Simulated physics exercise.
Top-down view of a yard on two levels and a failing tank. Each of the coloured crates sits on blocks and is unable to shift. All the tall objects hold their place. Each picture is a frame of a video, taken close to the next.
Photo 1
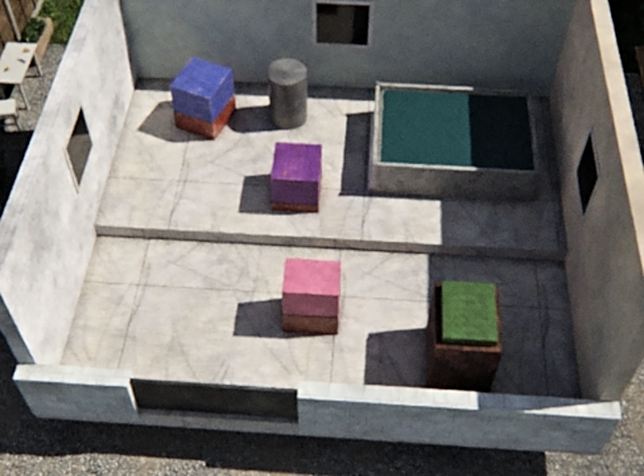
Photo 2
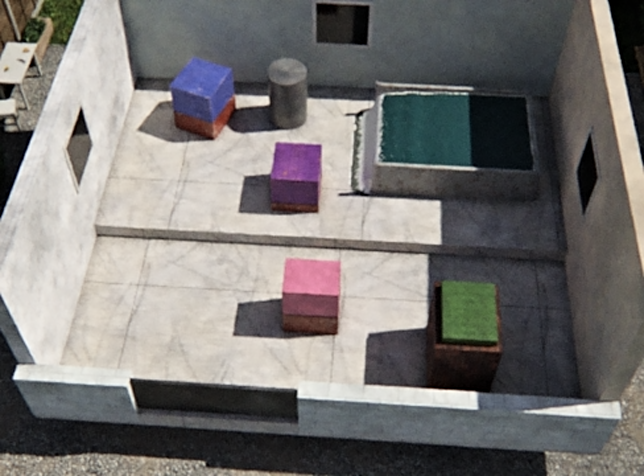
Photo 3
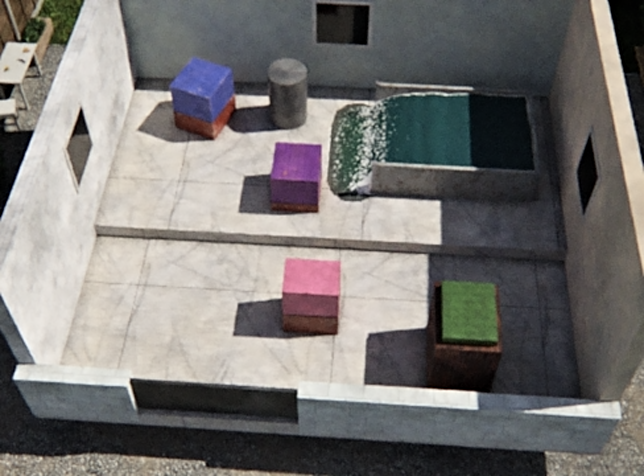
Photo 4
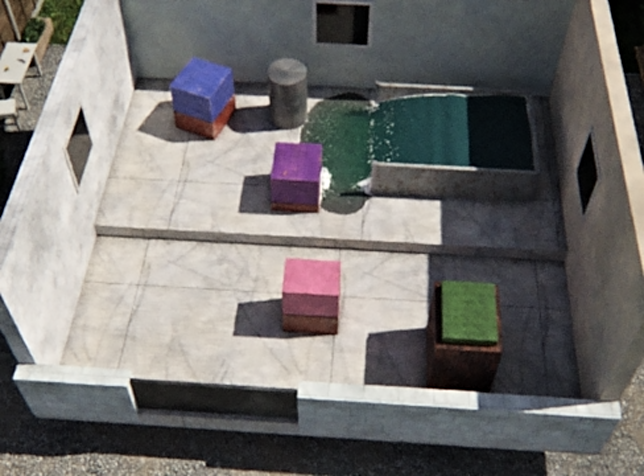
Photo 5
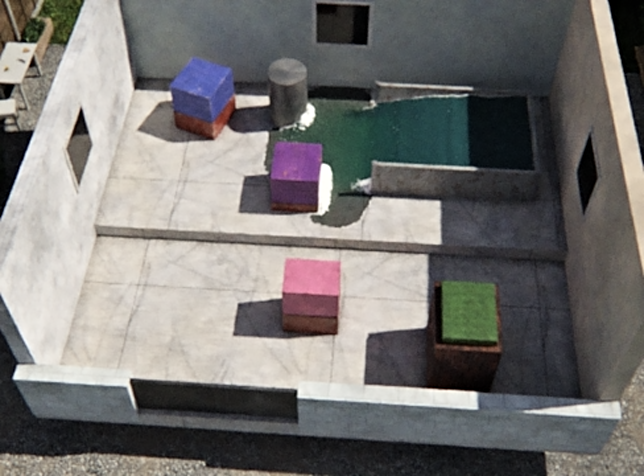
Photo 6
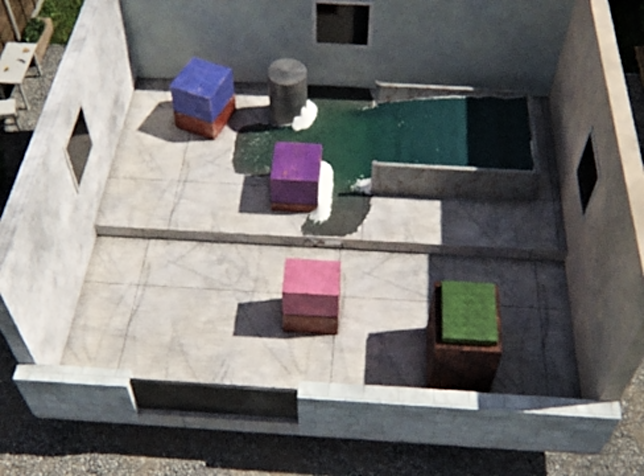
At first, dark green water sits still in an open tank at the upper right of a walled, two-level yard with coloured crates. The tank's left side gives way and water pours out leftward in a foaming sheet. It spreads across the upper level, reaching around the purple crate and grey cylinder, while the crates stay put.
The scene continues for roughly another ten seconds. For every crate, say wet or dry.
Pink crate - dry; purple crate - wet; blue crate - dry.
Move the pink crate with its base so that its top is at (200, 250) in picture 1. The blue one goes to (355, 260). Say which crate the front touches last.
That's the pink one.
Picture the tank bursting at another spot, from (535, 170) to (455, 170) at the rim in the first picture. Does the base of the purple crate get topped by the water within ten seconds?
In that case, purple crate is never flooded.
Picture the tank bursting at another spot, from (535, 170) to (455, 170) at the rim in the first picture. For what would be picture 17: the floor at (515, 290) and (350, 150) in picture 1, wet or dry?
Taking the two spots in turn: Swamped and parched.
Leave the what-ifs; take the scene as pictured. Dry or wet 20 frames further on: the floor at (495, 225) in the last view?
Answer: No flooding.
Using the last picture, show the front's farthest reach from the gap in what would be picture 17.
Somewhere close to (89, 265).
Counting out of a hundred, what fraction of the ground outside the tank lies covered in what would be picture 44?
About 80 %.
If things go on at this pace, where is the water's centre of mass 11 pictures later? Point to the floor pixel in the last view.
I'd mark it close to (342, 156).
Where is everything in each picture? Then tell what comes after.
The first frame shows the open tank at (454, 130) is whole and still.
In the second frame, the front is at (367, 195), out from the gap at (377, 141).
In the third frame, the front is at (345, 197), out from the gap at (377, 143).
In the fourth frame, the front is at (321, 204), out from the gap at (377, 144).
In the fifth frame, the front is at (270, 167), out from the gap at (377, 144).
In the sixth frame, the front is at (237, 163), out from the gap at (377, 145).
A moment on, water covers 25 % of the floor; the pink crate water round its plinth, the purple crate water round its plinth, the blue crate water round its plinth.
Next, water covers 40 % of the floor; the pink crate water round its plinth, the purple crate water round its plinth, the blue crate water round its plinth.
Then, water covers 65 % of the floor; the pink crate water round its plinth, the purple crate water round its plinth, the blue crate water round its plinth.
Later, water covers 80 % of the floor; the pink crate water round its plinth, the purple crate water round its plinth, the blue crate water round its plinth.
In the end, water covers 90 % of the floor; the pink crate stayed above the water, the purple crate was topped, the blue crate stayed above the water.
